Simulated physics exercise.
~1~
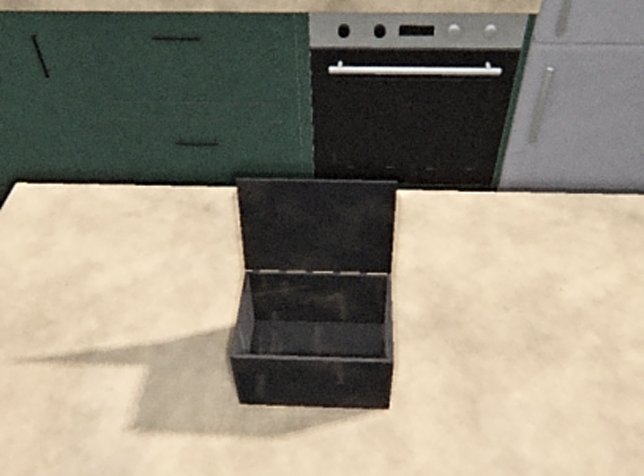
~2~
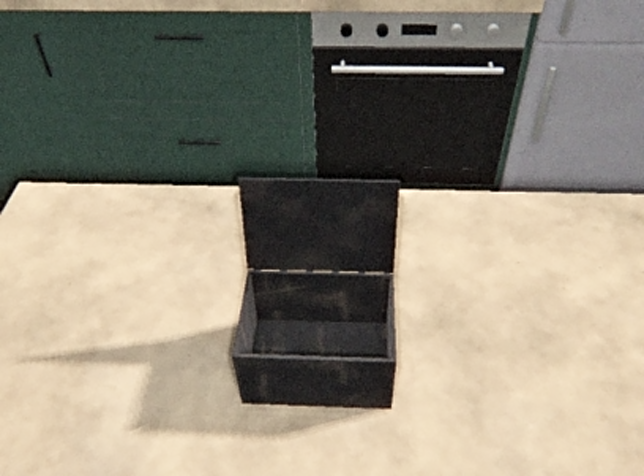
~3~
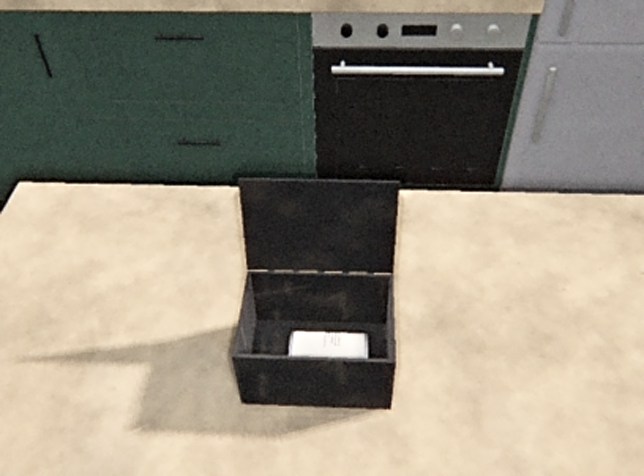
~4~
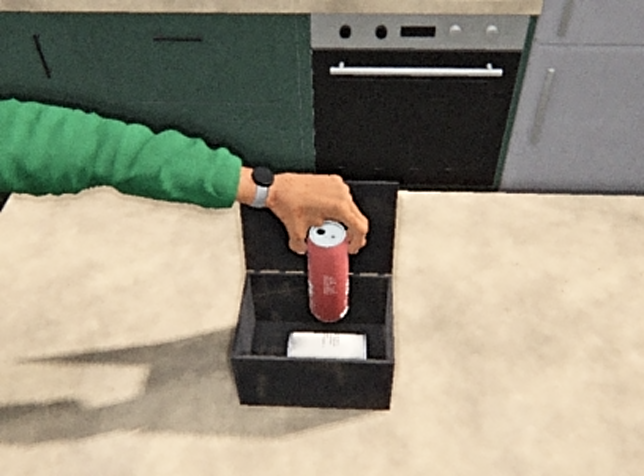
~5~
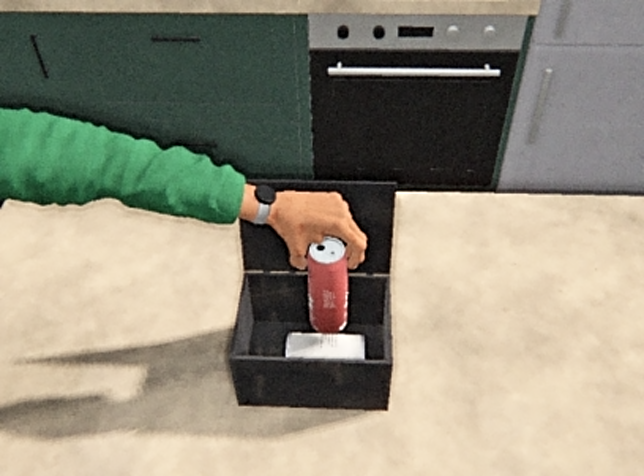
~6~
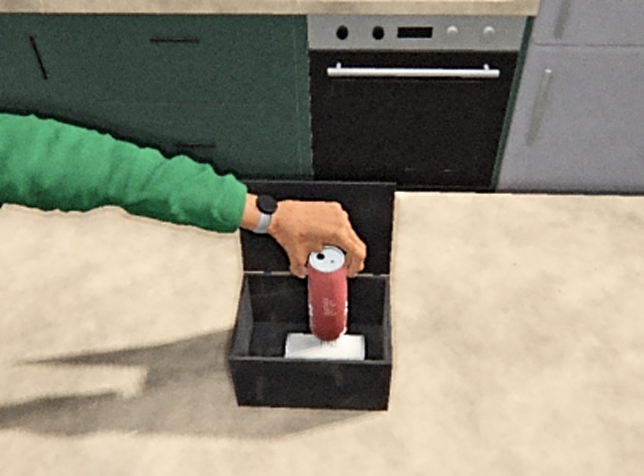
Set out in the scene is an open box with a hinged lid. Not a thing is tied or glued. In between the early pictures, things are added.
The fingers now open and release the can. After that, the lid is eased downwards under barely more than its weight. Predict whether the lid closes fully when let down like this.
Prediction: The lid stays raised.
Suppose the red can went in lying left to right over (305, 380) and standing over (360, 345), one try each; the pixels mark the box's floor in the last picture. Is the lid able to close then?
The first attempt leaves the lid fully closed, while the second leaves it partly open.
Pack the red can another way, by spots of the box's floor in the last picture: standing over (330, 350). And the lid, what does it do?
In that case, a gap remains.
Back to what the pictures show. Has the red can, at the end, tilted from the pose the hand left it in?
As it turns out, it changes its angle.
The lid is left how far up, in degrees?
Around 20 degrees.
Then, 2.20 s later than the last frame, lid 77° above the rim; red can tilted by 16° near (328, 296).
Then, 3.50 s later than the last frame, lid 41° above the rim; red can tilted by 24° near (326, 322).
When it is over, lid 20° above the rim; lying over in the box, red can; white tin as before. End places, in pixels of the last picture, red can near (358, 344).
